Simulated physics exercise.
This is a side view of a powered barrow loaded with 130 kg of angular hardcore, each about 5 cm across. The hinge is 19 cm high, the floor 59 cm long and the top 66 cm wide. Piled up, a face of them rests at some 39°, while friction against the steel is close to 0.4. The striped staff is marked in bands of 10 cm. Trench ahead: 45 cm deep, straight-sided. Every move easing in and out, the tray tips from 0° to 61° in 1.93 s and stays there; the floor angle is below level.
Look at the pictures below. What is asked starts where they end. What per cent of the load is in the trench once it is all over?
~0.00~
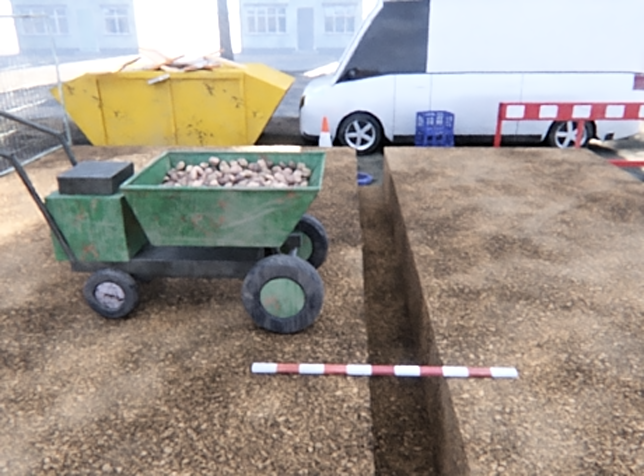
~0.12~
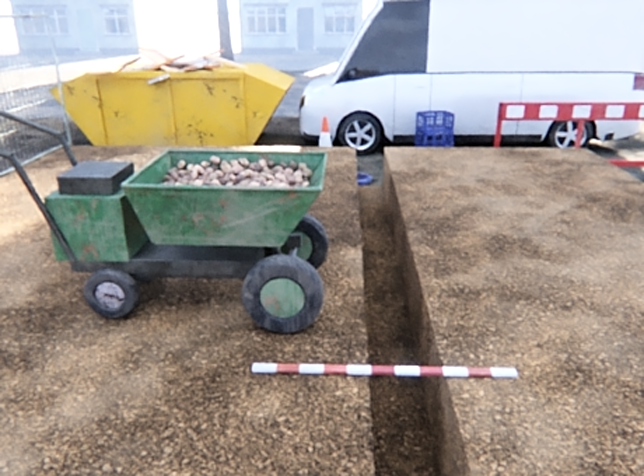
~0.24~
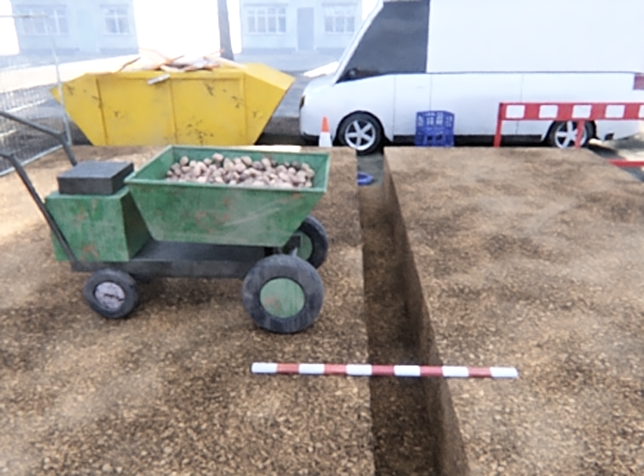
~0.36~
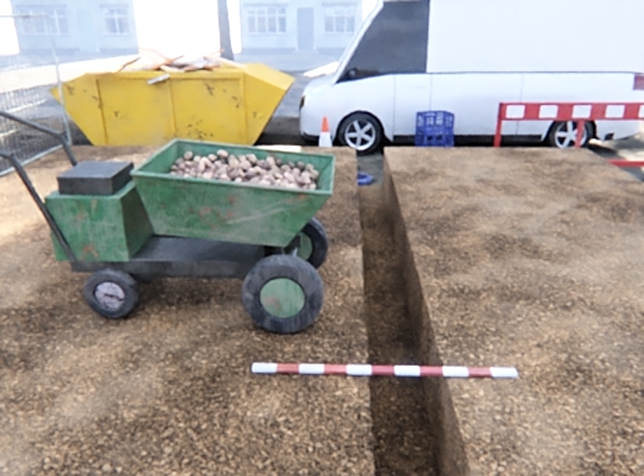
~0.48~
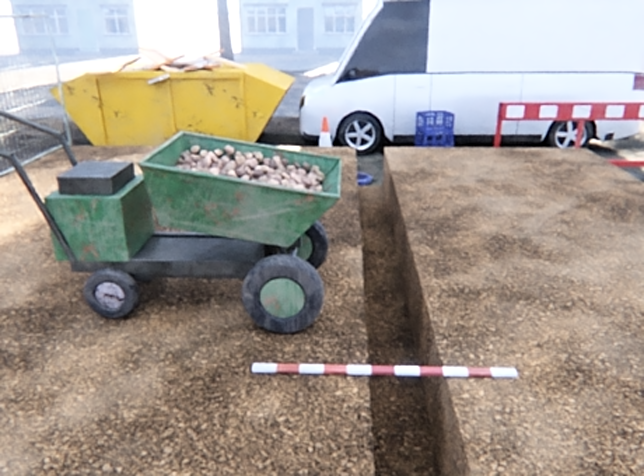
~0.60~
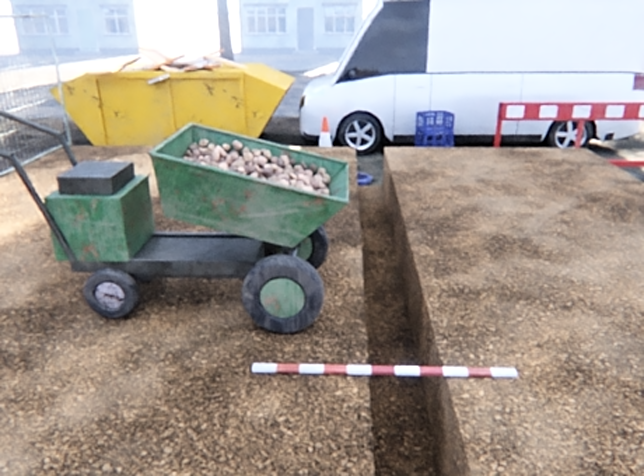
20 %.
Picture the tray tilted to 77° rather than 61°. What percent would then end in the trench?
I'd guess some 75 in a hundred.
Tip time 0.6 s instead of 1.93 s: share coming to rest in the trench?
That would give about 15 percent.
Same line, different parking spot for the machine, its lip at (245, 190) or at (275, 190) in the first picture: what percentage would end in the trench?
Roughly 15 percent for the first, and 20 percent for the second.
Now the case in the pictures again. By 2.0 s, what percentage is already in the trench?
0 per cent or so by then.
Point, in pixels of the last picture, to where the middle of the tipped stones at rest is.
I'd put it close to (408, 369).
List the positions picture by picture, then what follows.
In the first picture, the tray is at 0°, its lip at (319, 190); the top of the load is at (236, 168).
In the second picture, the tray is at 1°, its lip at (321, 190); the top of the load is at (237, 167); the stones move at 0.1 m/s on average.
In the third picture, the tray is at 3°, its lip at (325, 191); the top of the load is at (237, 165); the stones move at 0.2 m/s on average.
In the fourth picture, the tray is at 6°, its lip at (331, 194); the top of the load is at (228, 161); the stones move at 0.2 m/s on average.
In the fifth picture, lip at (339, 198), floor tilted 9°, highest stones at (203, 155); the stones move at 0.3 m/s on average.
In the sixth picture, the tray is at 14°, its lip at (348, 203); the top of the load is at (207, 150); the stones move at 0.4 m/s on average.
After 1.5 s the floor is at 52°; 100 % in the tray; the foremost stones are at (375, 229).
After 2.0 s the floor is at 61°; 98 % in the tray, 2 % in the trench; the foremost stones are at (431, 313).
After 2.4 s the floor is at 61°; 90 % in the tray, 7 % in the trench, 2 % past the trench; the foremost stones are at (478, 314).
After 4.3 s the floor is at 61°; 75 % in the tray, 20 % in the trench, 5 % past the trench; the foremost stones are at (484, 310).
